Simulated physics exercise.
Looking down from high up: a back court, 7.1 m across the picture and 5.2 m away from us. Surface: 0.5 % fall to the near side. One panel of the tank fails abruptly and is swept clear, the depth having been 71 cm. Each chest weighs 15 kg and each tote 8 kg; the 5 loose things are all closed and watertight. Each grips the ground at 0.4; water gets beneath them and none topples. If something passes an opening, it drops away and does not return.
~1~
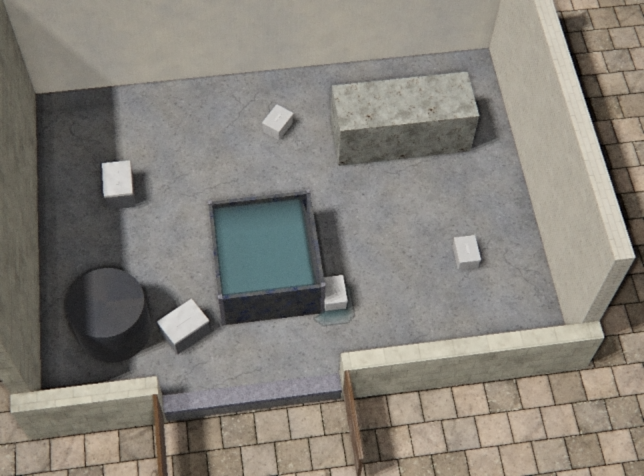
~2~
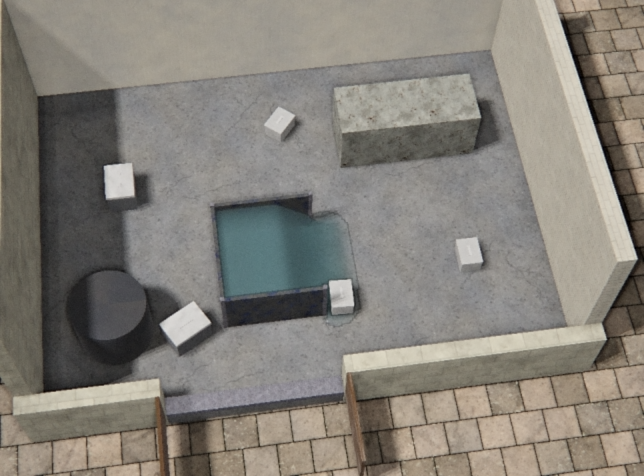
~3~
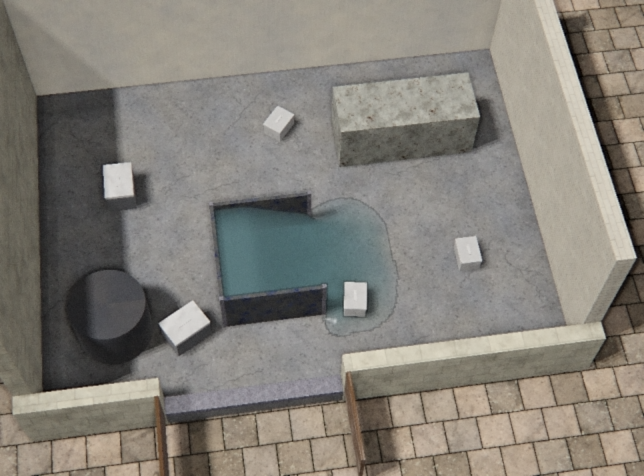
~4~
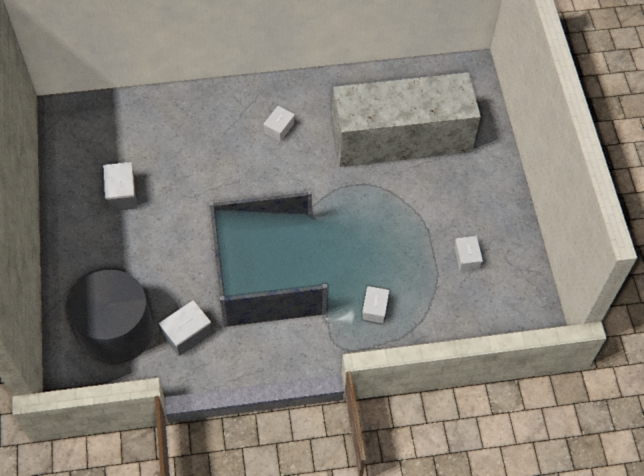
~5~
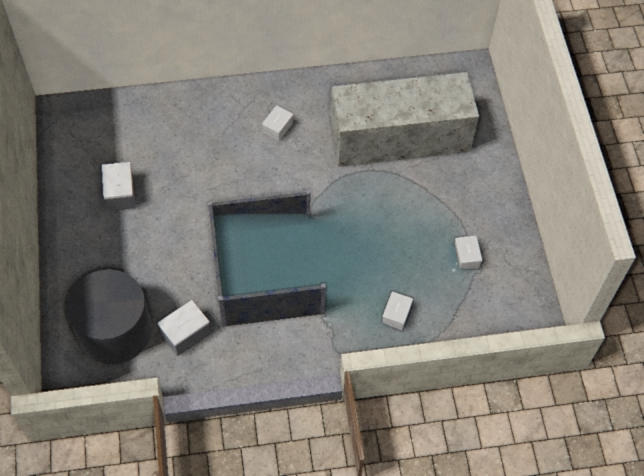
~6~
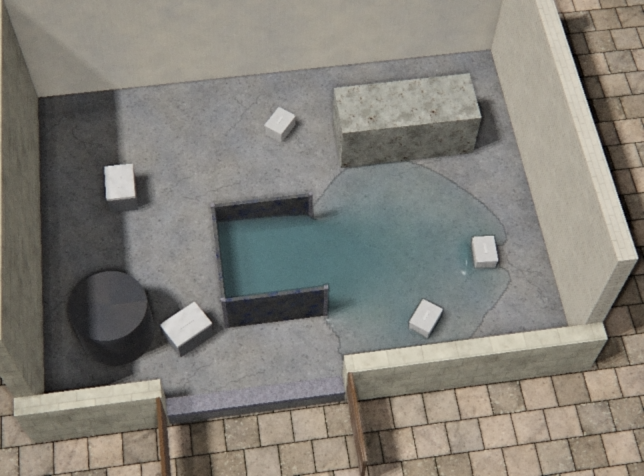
Water burst from the right side of a square tank in a walled yard and spread across the floor, pushing one white box rightward, then reaching a second and nudging it right too.
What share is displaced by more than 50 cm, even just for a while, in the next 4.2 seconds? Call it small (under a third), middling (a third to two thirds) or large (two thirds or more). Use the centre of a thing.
Middling, a third to two thirds.
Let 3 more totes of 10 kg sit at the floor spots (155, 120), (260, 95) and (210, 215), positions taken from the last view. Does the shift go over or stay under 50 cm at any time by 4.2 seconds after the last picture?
Going through them in turn, I'd say not that far, not that far and not that far.
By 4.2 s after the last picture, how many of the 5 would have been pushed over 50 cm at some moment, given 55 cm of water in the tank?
It would come to 2 of them.
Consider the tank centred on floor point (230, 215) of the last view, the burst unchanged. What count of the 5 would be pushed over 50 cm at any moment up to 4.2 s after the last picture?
In that case the number is 2.
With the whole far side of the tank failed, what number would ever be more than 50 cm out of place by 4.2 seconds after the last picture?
Then 1.
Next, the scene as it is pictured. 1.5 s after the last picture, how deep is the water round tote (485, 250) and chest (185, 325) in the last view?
Depths: Near 29 cm, then near 0 cm.
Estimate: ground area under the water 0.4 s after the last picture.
11.5 m2.
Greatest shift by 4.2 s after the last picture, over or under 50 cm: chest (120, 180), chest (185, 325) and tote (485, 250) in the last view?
The first is inside the limit, the second inside the limit, and the third beyond the limit.
Then, 0.4 s after the last picture 2 of 5 are over 50 cm from their spots; 0 afloat.
Then, 1.5 s after the last picture 2 of 5 are over 50 cm from their spots; 2 afloat.
Then, 2.8 s after the last picture 2 of 5 are over 50 cm from their spots; 2 afloat.
Then, 4.2 s after the last picture 1 of 5 are over 50 cm from their spots, and 2 have been at some point; 2 afloat.
